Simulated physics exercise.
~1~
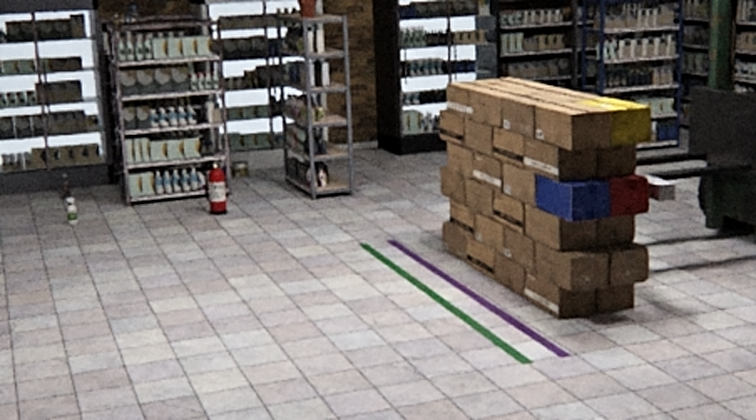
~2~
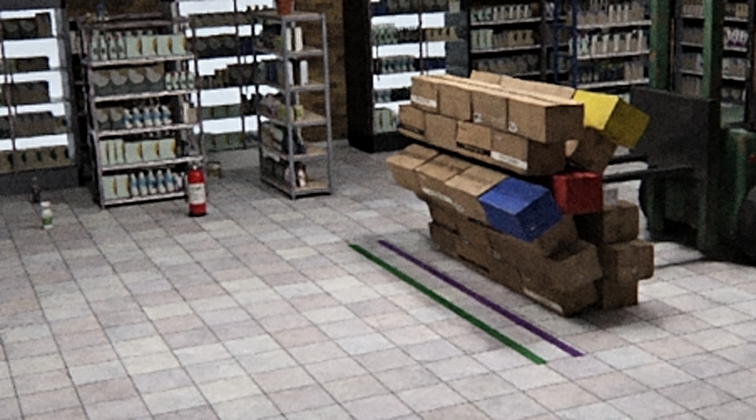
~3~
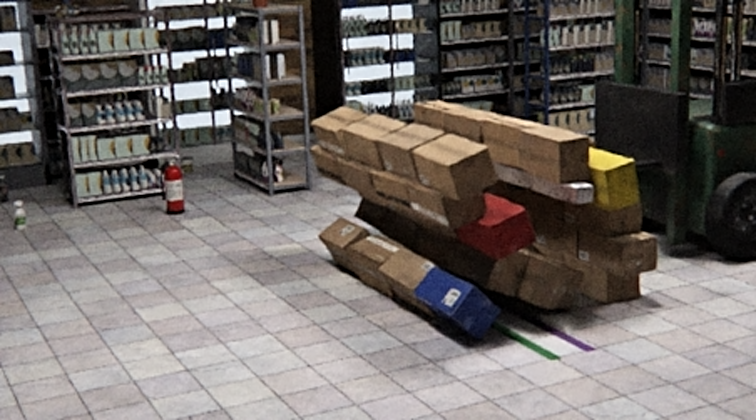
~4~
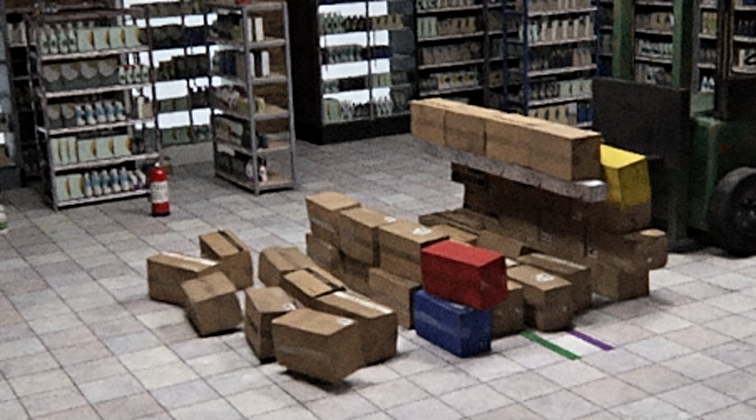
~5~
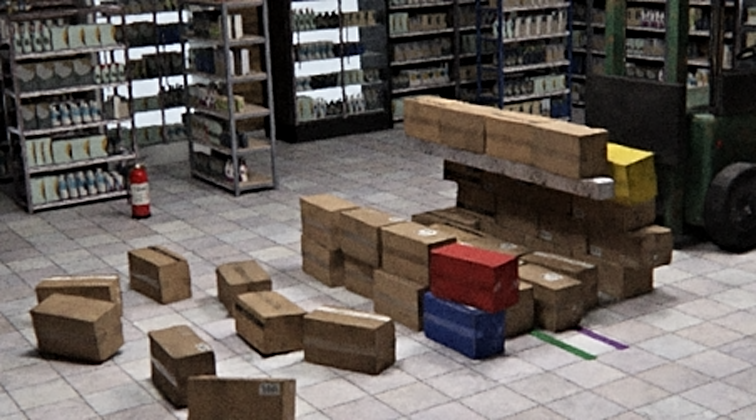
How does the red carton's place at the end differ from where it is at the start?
At the start the red carton is partway up the right end of the neat stack, behind the blue one. By the end it is farther left and lower, resting on top of the blue carton in front of the remaining pile.
A lift truck's beam shoves a carton stack, spilling many leftward and leaving some still piled.
